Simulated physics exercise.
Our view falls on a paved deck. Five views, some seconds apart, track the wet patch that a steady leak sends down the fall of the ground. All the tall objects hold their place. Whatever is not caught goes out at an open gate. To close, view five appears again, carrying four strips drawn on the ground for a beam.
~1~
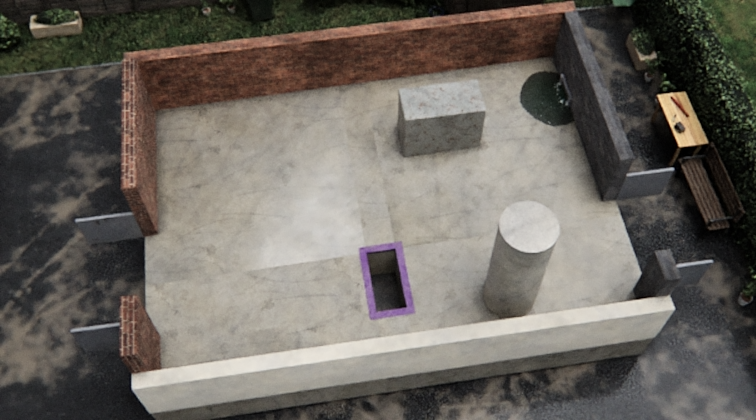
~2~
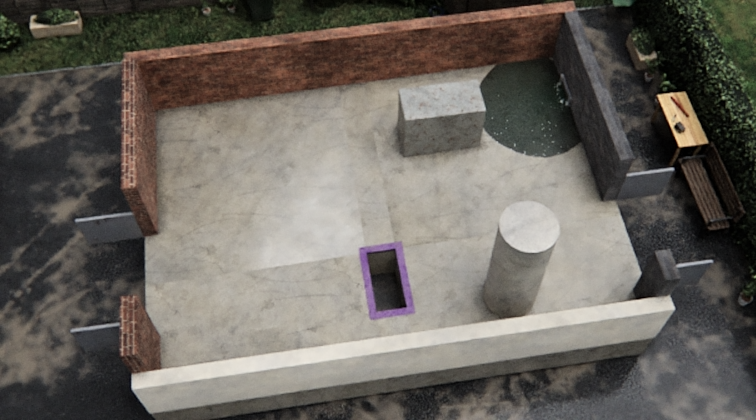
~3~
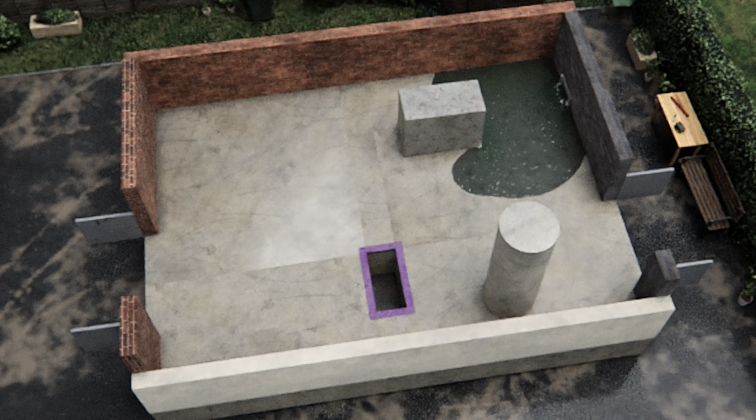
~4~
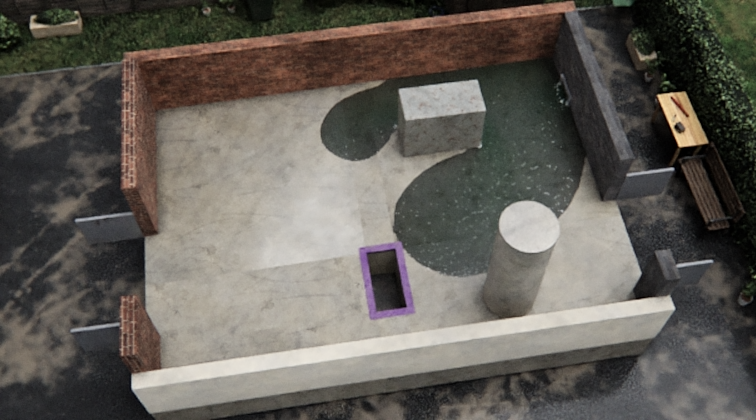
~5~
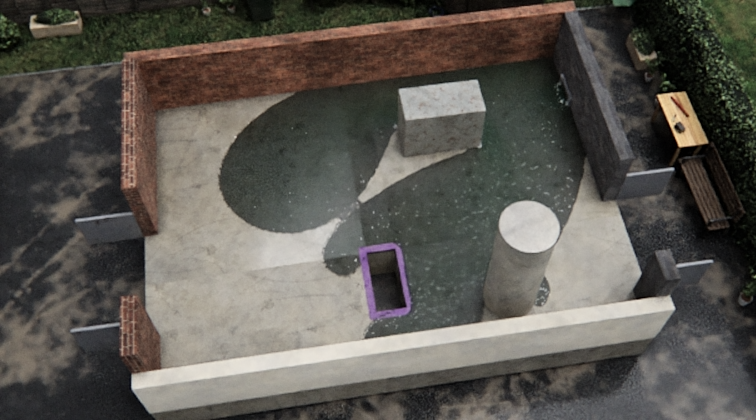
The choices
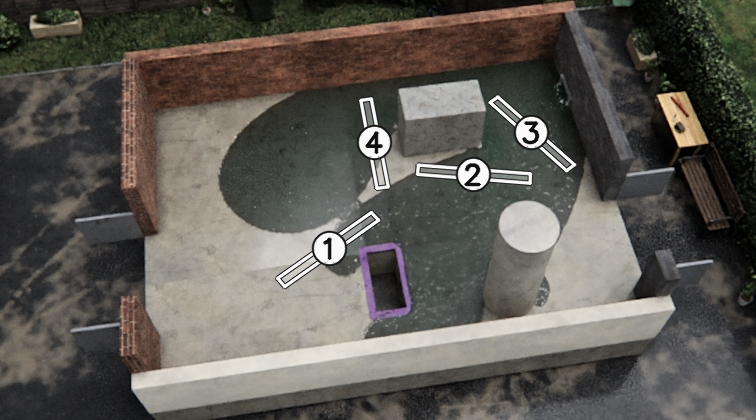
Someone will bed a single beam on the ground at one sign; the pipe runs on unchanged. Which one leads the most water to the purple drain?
Spot 4 does it best.
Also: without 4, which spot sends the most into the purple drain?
The answer is 1.
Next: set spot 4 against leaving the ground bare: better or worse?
Spot 4 is better.
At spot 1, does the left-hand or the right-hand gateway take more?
More leaves on the left.
On the marked copy, 1 from (281, 282) to (374, 216); 2 from (417, 169) to (530, 178); 3 from (494, 99) to (570, 167); 4 from (382, 187) to (366, 99).
Choosing 1, about 29 % of the stream runs into the purple drain, about 70 % out by the gates.
Choosing 2, about 8 % of the stream runs into the purple drain, about 91 % out by the gates.
Choosing 3, about 7 % of the stream runs into the purple drain, about 91 % out by the gates.
Choosing 4, about 50 % of the stream runs into the purple drain, about 49 % out by the gates.
